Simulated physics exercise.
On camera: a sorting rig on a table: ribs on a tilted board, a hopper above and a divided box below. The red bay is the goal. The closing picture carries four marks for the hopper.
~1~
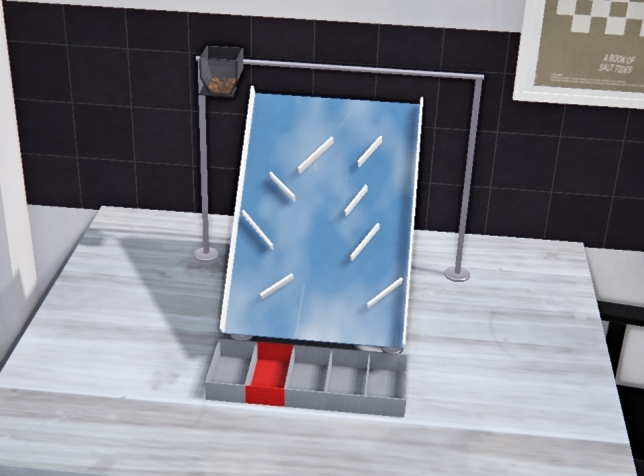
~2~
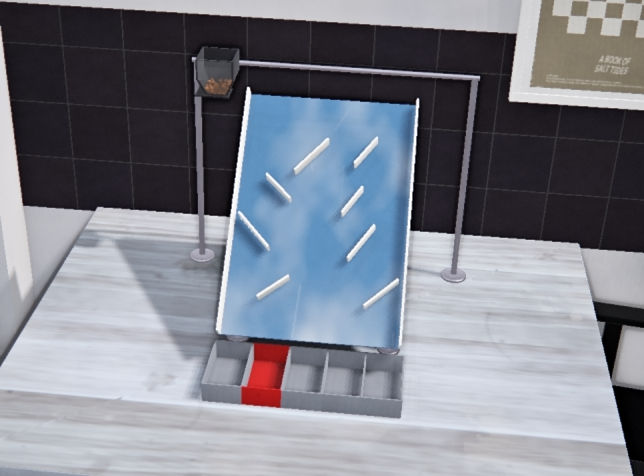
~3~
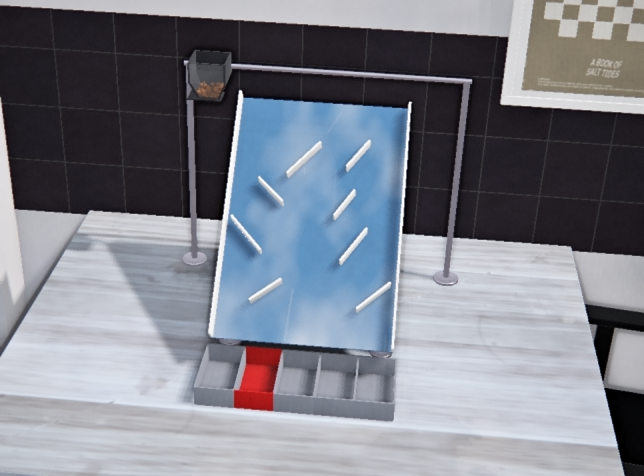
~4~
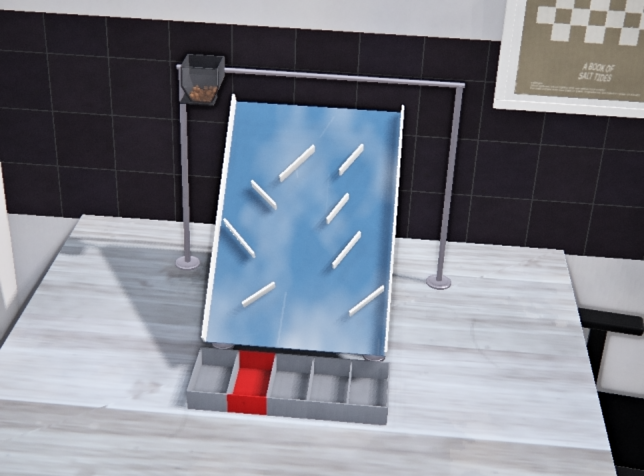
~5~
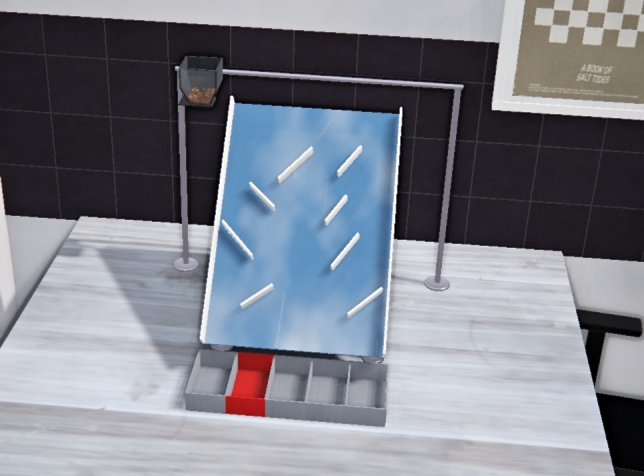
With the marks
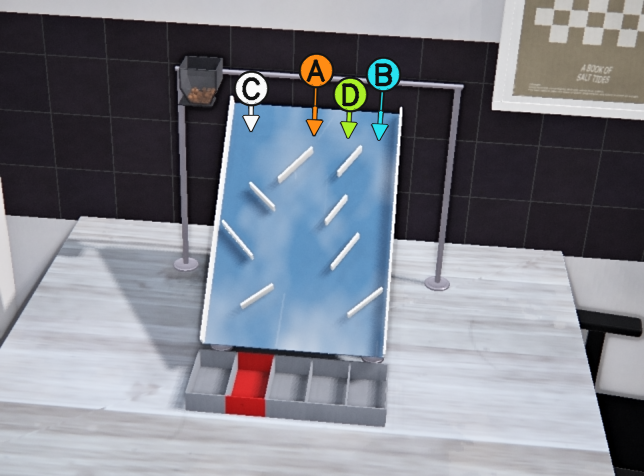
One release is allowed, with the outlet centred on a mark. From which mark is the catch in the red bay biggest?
The answer is mark D.
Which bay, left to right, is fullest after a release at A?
It is the third one.
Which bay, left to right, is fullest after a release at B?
It is the third one.
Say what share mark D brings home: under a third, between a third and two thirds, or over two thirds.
It is between a third and two thirds.
On the marked copy, mark A meets the board at (314, 129); mark B meets the board at (379, 134); mark C meets the board at (251, 125); mark D meets the board at (348, 132).
Choosing A, a small part in the red bay, most in other bays, a small part outside the box.
Choosing B, a small part in the red bay, most in other bays, a small part outside the box.
Choosing C, a stray few in the red bay, nearly all in other bays, a small part outside the box.
Choosing D, about a third in the red bay, about half in other bays, a small part outside the box.
